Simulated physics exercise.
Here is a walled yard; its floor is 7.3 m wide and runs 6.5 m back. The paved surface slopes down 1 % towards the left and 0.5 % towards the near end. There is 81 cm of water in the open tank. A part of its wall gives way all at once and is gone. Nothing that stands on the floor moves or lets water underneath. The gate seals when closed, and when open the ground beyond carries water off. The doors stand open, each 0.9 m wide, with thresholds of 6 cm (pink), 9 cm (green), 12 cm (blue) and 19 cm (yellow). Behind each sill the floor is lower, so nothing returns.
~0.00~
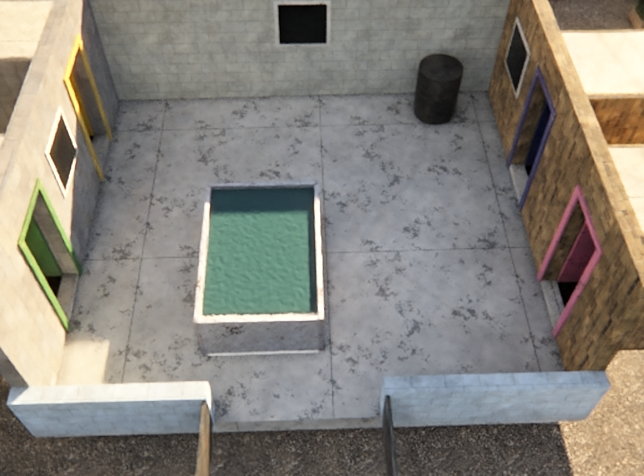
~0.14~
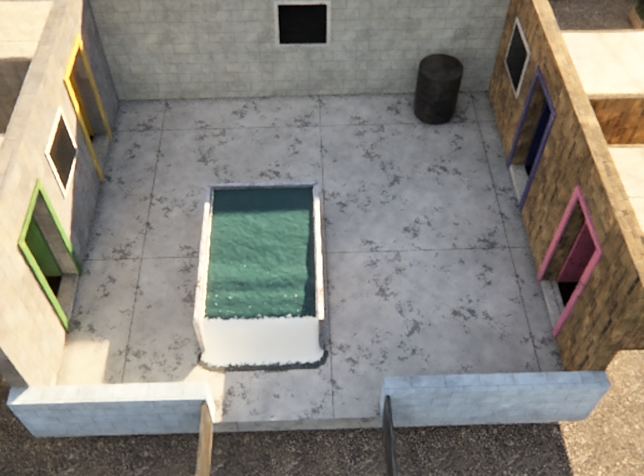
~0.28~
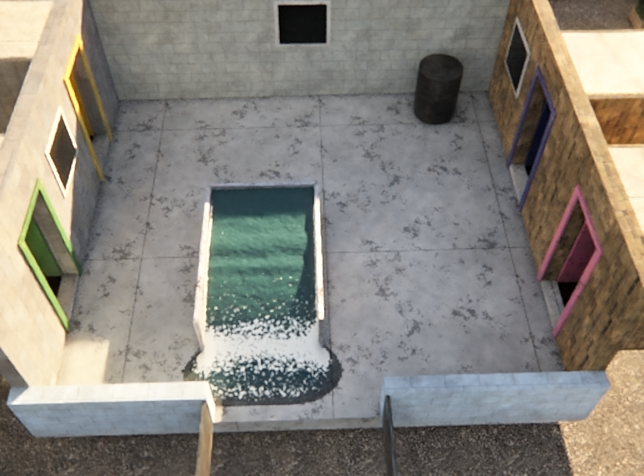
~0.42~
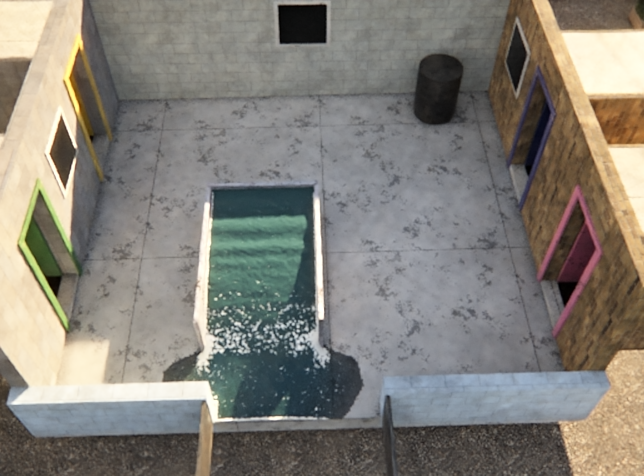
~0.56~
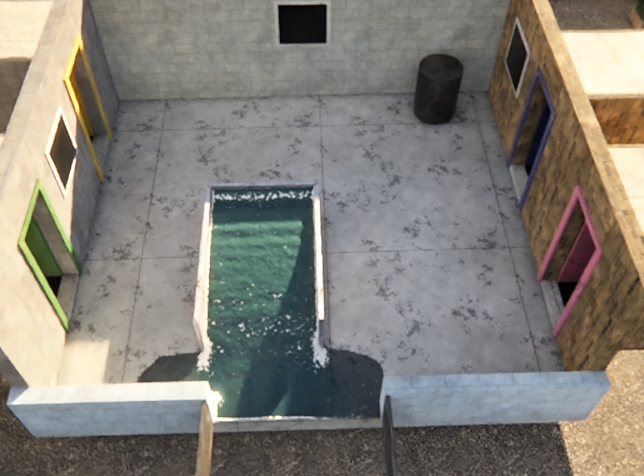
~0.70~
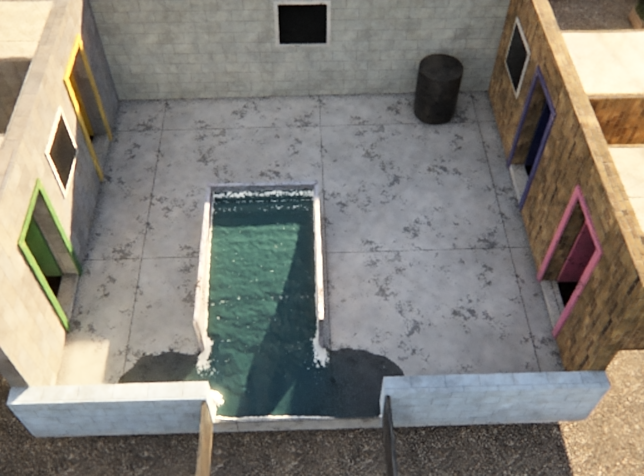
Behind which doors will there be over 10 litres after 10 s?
Door by door: At the pink door it does not reach the limit; at the green door it keeps below the limit; at the blue door it does not reach the limit; at the yellow door it stays under the limit.
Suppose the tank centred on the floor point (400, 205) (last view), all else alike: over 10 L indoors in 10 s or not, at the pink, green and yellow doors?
Against that limit: Pink past it, green under, yellow not over.
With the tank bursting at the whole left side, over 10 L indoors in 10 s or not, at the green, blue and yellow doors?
Against that limit: Green over, blue under, yellow under.
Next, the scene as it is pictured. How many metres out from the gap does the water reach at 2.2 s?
About 4.2 m.
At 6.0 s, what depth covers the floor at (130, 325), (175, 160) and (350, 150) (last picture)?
Roughly 3, 2 and 0 cm, in turn.
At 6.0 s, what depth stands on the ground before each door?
In cm: Pink 1, green 5, blue 0, yellow 3.
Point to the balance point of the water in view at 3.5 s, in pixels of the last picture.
At about (216, 307).
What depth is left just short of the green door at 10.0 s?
Some 3.0 cm.
After 1.4 s water covers 10 % of the floor and is deepest (44 cm) near (206, 406); pink door not reached, green door not reached, blue door not reached, yellow door not reached.
After 2.2 s water covers 15 % of the floor and is deepest (34 cm) near (206, 406); pink door not reached, green door 9 cm at the sill, 0 L in, blue door not reached, yellow door not reached.
After 3.5 s water covers 25 % of the floor and is deepest (20 cm) near (51, 411); pink door not reached, green door 9 cm at the sill, 1 L in, blue door not reached, yellow door 3 cm at the sill, 0 L in.
After 6.0 s water covers 40 % of the floor and is deepest (10 cm) near (51, 411); pink door not reached, green door 5 cm at the sill, 2 L in, blue door not reached, yellow door 3 cm at the sill, 0 L in.
After 10.0 s water covers 45 % of the floor and is deepest (6 cm) near (102, 181); pink door not reached, green door 3 cm at the sill, 2 L in, blue door not reached, yellow door 6 cm at the sill, 0 L in.
